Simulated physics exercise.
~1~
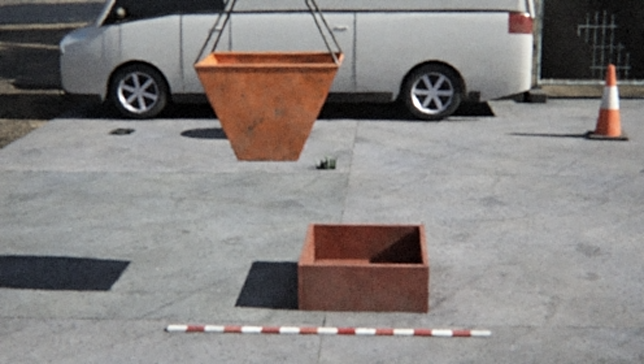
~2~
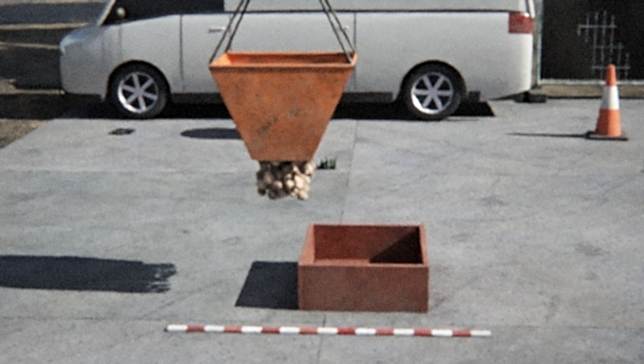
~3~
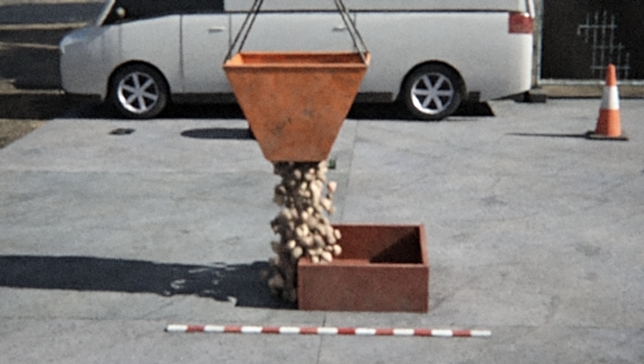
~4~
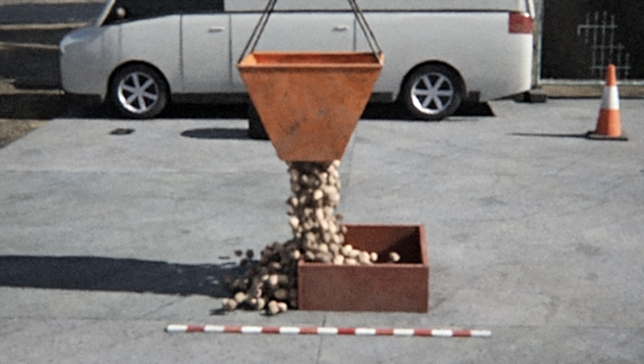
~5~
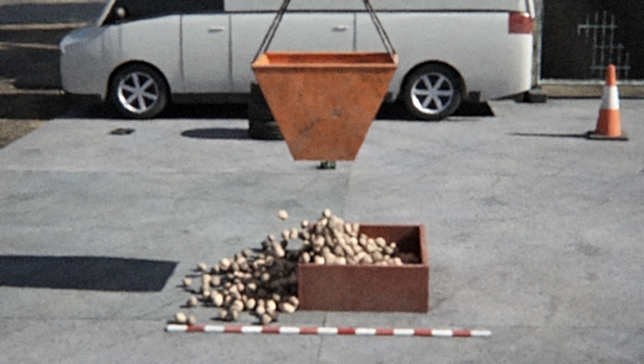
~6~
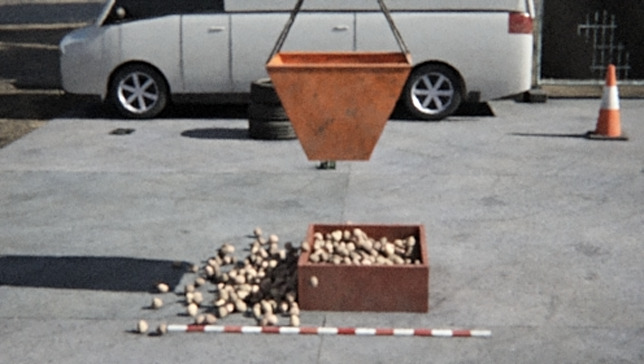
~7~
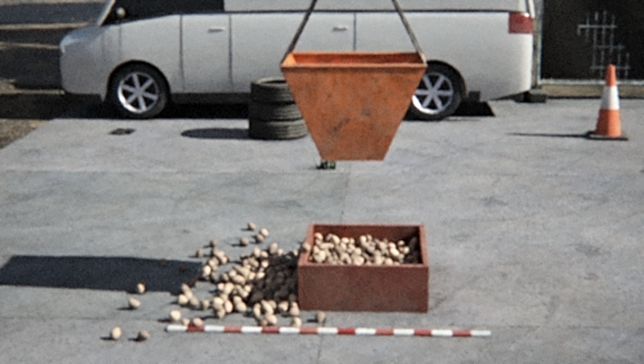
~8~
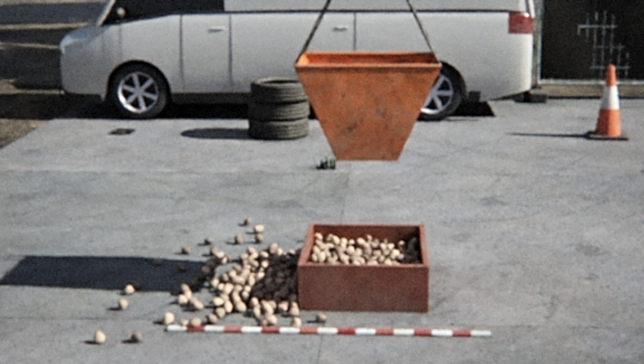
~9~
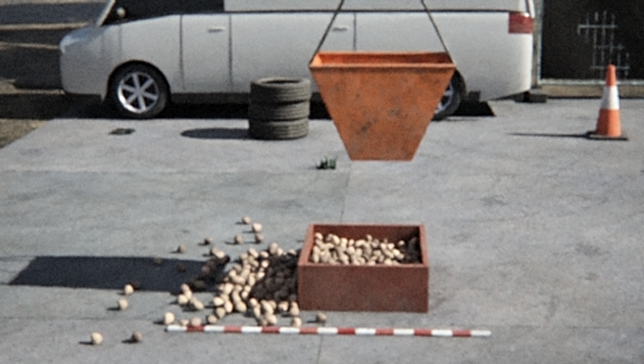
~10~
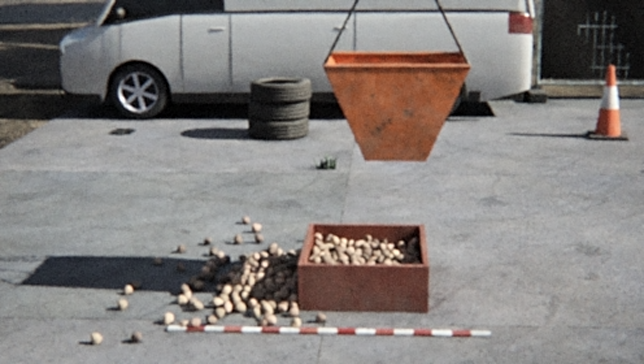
An orange skip moves right, dropping stones that end mostly in the bin, others left.
